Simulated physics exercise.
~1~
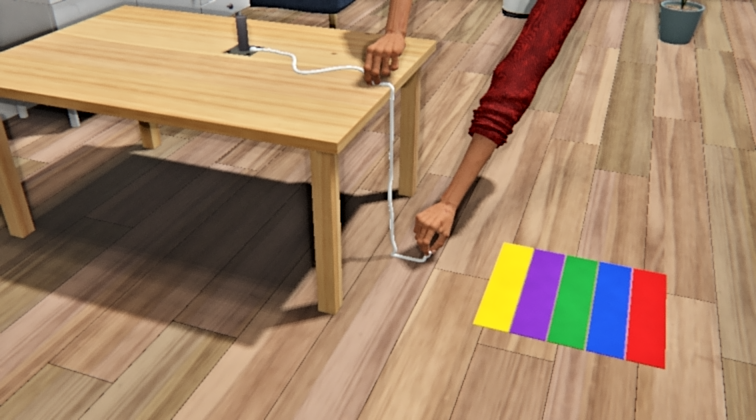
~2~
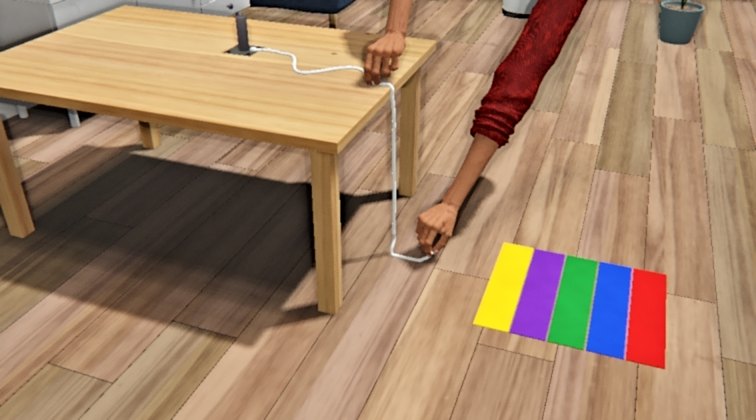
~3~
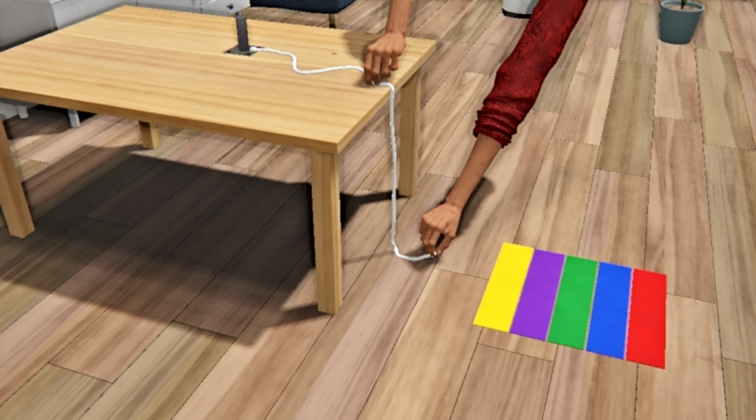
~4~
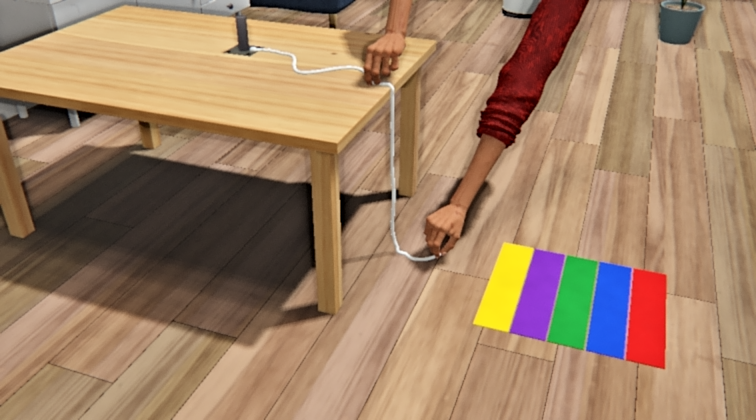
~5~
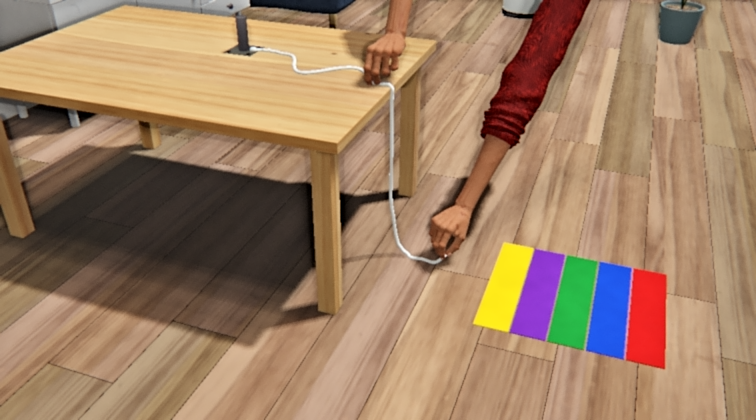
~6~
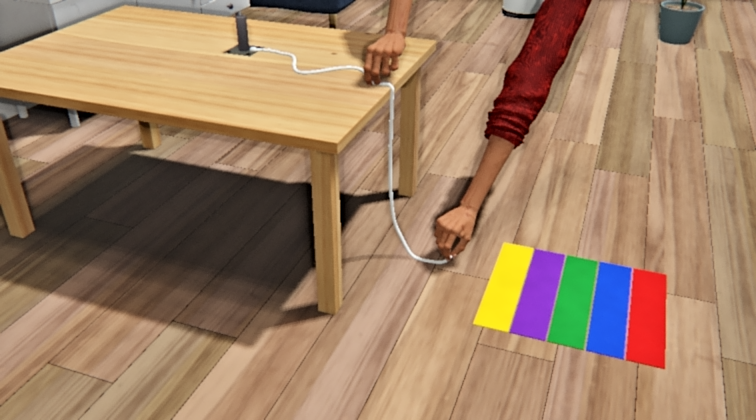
A hand slowly drawing the end of a white cord rightward across a wooden floor, another pinning it at a table's edge.
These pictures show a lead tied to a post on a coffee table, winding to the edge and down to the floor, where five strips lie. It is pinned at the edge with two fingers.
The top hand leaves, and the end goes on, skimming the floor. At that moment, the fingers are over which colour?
Over the blue one.
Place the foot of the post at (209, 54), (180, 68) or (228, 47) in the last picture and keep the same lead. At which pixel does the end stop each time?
Roughly (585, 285), (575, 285) and (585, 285), try by try.
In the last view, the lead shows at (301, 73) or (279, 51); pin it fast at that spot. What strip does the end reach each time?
In order, green and blue.
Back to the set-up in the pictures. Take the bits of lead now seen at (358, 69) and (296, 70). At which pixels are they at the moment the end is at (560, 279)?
Point one: (384, 81); point two: (327, 67).
A little later, end near (560, 279); over purple.
Next, end near (595, 286); over green.
When it is tight, end near (617, 291); over blue. It halts on the blue strip.
